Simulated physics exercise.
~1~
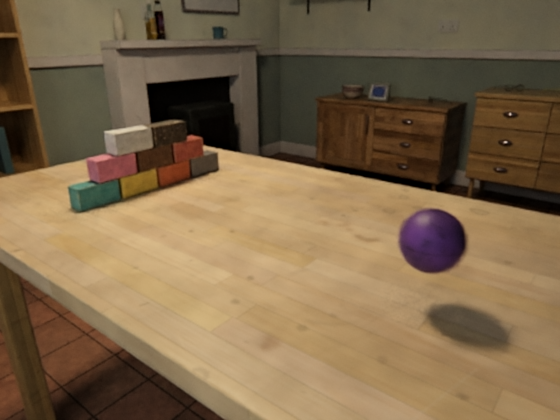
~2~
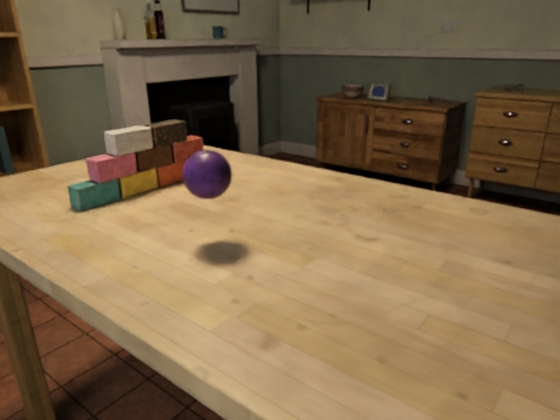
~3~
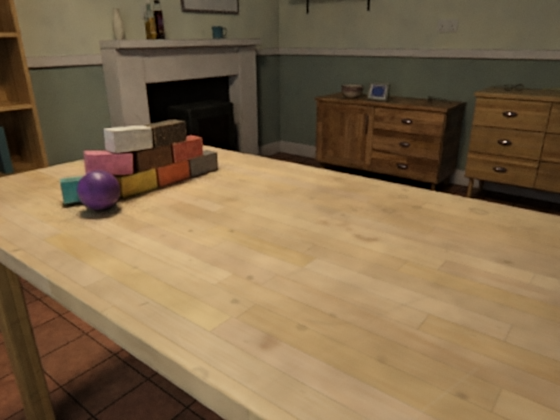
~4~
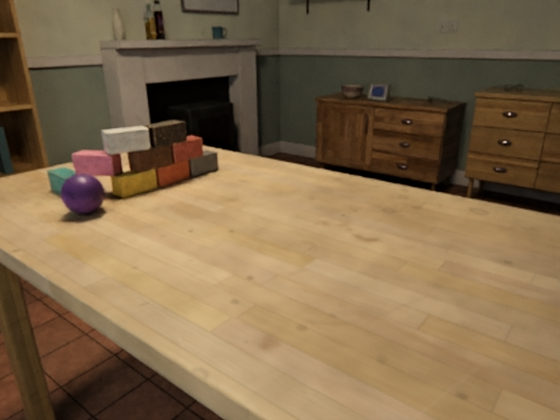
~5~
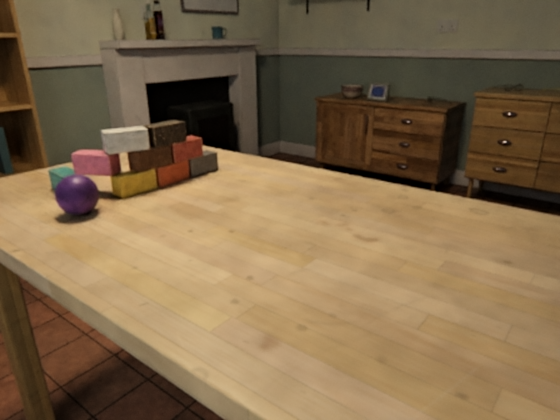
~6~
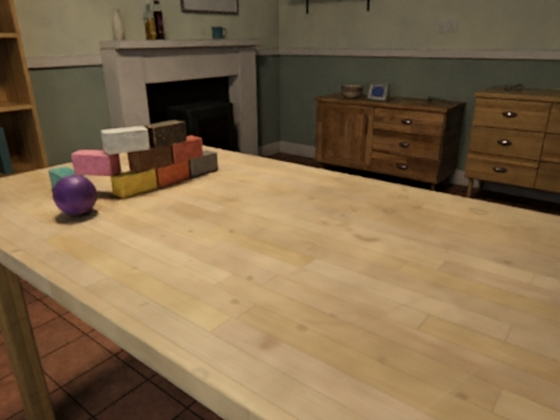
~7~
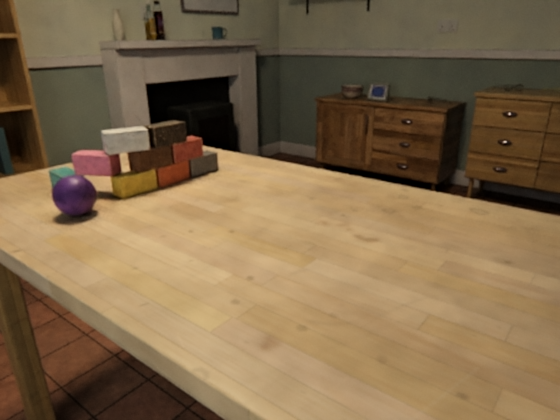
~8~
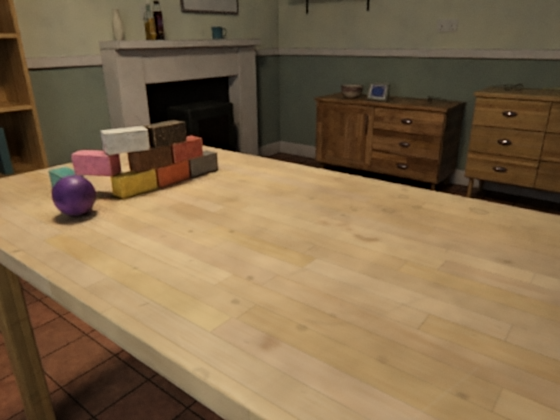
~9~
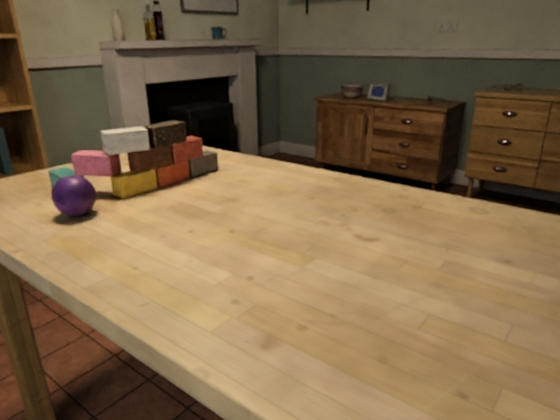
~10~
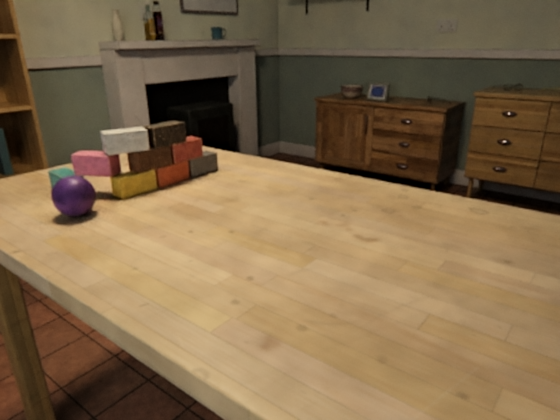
Purple ball flying left across a wooden table, knocking the turquoise and pink blocks slightly askew, and resting beside the still-standing pile.
